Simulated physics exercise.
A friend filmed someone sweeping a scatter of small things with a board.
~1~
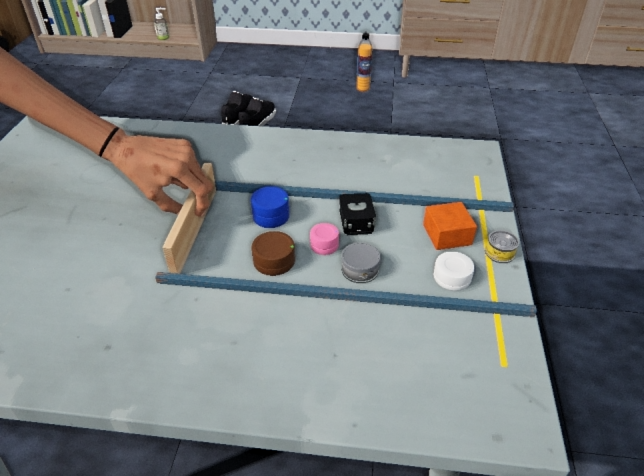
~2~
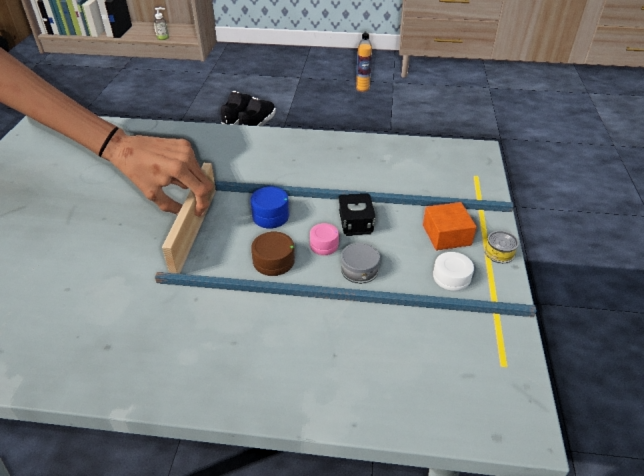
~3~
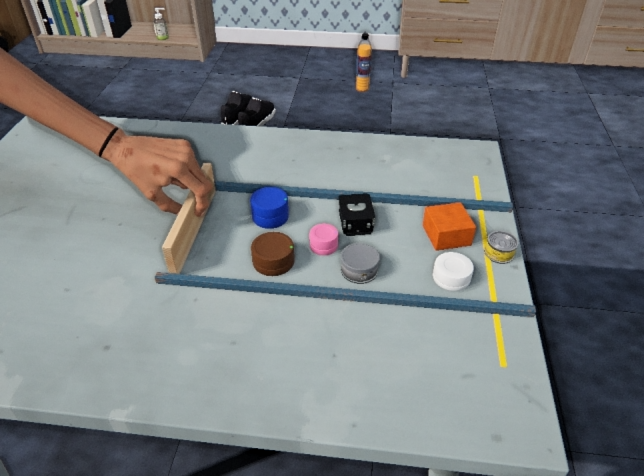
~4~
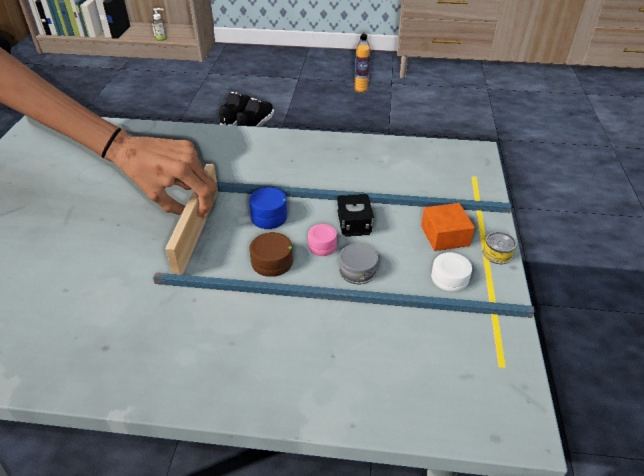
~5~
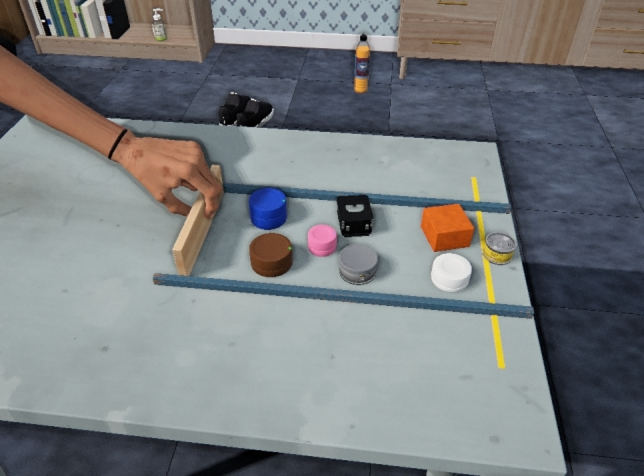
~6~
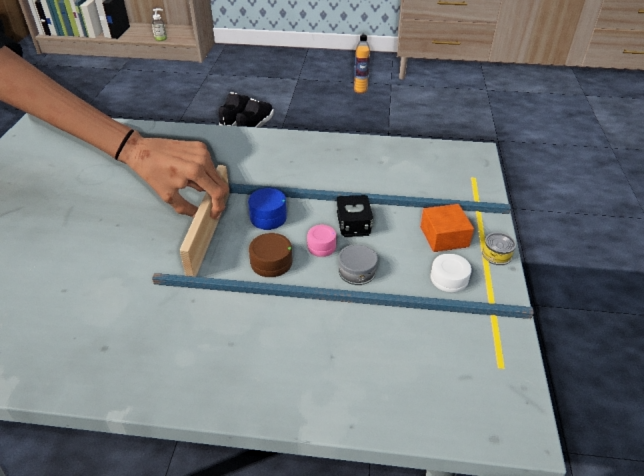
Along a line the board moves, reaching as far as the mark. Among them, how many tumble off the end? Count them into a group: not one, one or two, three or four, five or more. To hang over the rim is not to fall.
Group: Five or more.
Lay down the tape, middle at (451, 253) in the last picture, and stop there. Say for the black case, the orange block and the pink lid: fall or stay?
As for the black case, it keeps its spot; the orange block does not stay; the pink lid keeps its spot.
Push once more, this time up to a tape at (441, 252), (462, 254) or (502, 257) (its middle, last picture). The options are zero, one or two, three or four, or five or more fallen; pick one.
Three or four; three to four; at least five.
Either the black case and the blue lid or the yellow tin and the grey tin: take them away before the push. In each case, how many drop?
Count: 3 (first case); 3 (second).
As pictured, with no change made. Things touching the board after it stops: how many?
It ends up touching 3.
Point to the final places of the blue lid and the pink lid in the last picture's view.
The blue lid comes to rest close to (502, 222), while the pink lid rests close to (501, 252).
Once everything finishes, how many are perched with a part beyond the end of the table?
So the number is 2.
Soon after, none off yet; yellow tin at rest near (499, 249); white lid at rest near (451, 273); orange block at rest near (446, 228).
Then, none off yet; yellow tin at rest near (499, 249); white lid moving near (462, 274); orange block moving near (456, 229).
Further on, one off so far; yellow tin tipped well over near (542, 314); white lid moved well along near (538, 280); orange block moved well along near (521, 242).
By the end, the number that fall off is five or more; fallen, black case, grey tin, orange block, white lid and yellow tin.
